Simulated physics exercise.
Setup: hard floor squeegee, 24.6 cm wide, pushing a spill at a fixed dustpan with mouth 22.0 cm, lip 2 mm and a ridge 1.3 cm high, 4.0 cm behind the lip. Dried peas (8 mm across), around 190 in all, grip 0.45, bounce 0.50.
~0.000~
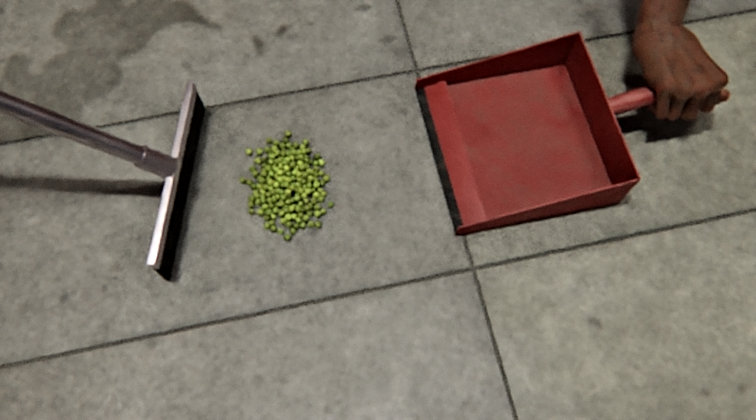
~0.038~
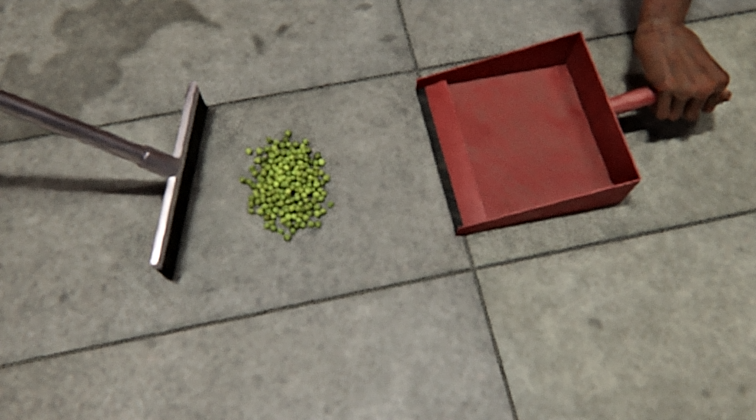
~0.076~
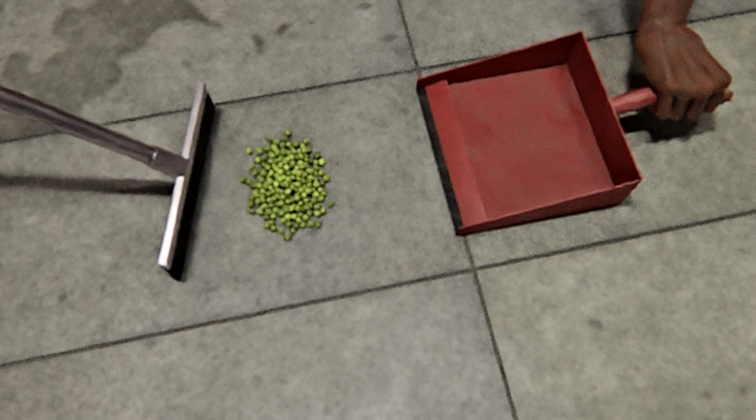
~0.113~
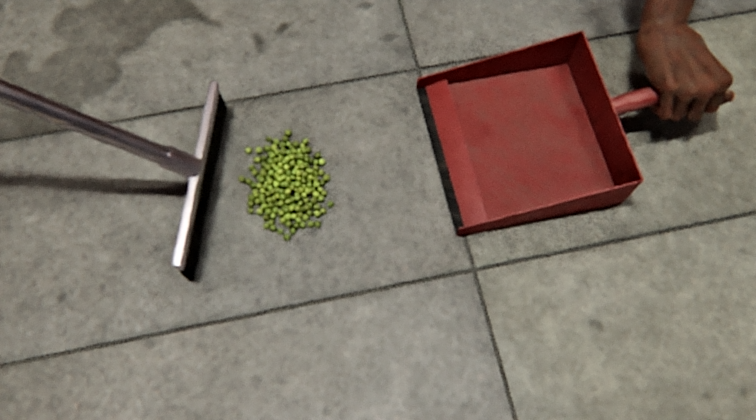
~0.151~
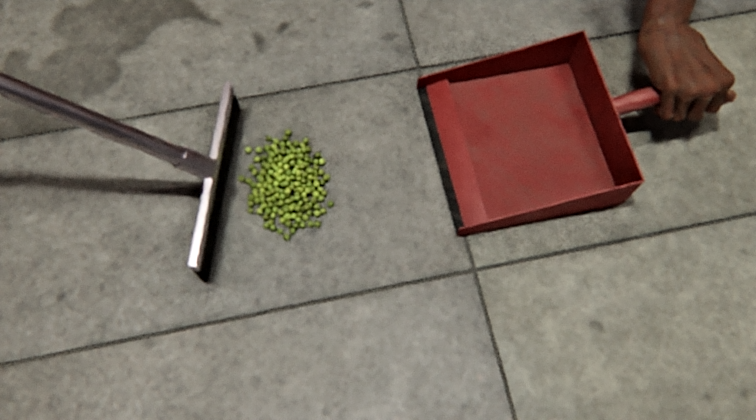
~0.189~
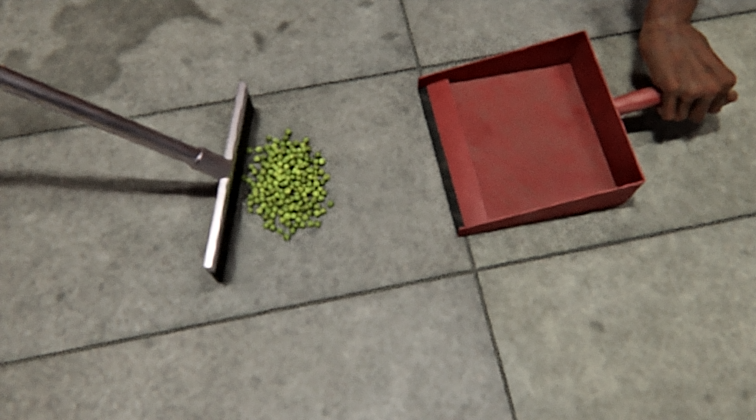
A squeegee slid steadily to the right across grey floor tiles, closing in on a small heap of green peas that stayed put, while a hand held a red dustpan still on the right.
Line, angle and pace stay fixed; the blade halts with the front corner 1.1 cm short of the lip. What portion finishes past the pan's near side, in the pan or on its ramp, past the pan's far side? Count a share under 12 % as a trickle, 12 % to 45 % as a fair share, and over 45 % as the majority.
In order: Past the pan's near side: A medium amount, in the pan or on its ramp: A medium amount, past the pan's far side: Only a little.
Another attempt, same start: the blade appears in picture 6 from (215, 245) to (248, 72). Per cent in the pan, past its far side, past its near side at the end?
Pan 10 % / far 0 % / near 10 %.
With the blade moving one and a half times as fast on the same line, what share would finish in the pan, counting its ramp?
I'd put it at close to 30 per cent.
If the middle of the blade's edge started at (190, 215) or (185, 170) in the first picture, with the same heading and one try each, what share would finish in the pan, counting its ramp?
I'd put it near 20 per cent for the first and near 10 per cent for the second.
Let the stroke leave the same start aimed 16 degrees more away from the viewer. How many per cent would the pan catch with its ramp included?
Result: Close to 5 %, ramp counted.
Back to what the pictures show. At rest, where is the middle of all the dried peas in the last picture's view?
Resting centre estimate: Around (441, 195).
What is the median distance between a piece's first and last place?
That distance is close to 20 cm.
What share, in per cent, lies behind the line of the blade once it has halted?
Near 5 percent, give or take.
After 0.42 s, middle of the blade 15 cm from the lip; 0 % over the lip, far side 0 %, near side 0 %.
Then, at 0.57 s, middle of the blade 8 cm from the lip; 0 % over the lip, far side 0 %, near side 10 %.
After 0.85 s, middle of the blade 5 cm from the lip; 20 % over the lip, far side 0 %, near side 20 %.
In the end, at 1.4 s, near side 20 %, pan 20 %, far side 0 %, in front of the lip or behind the blade 60 %.
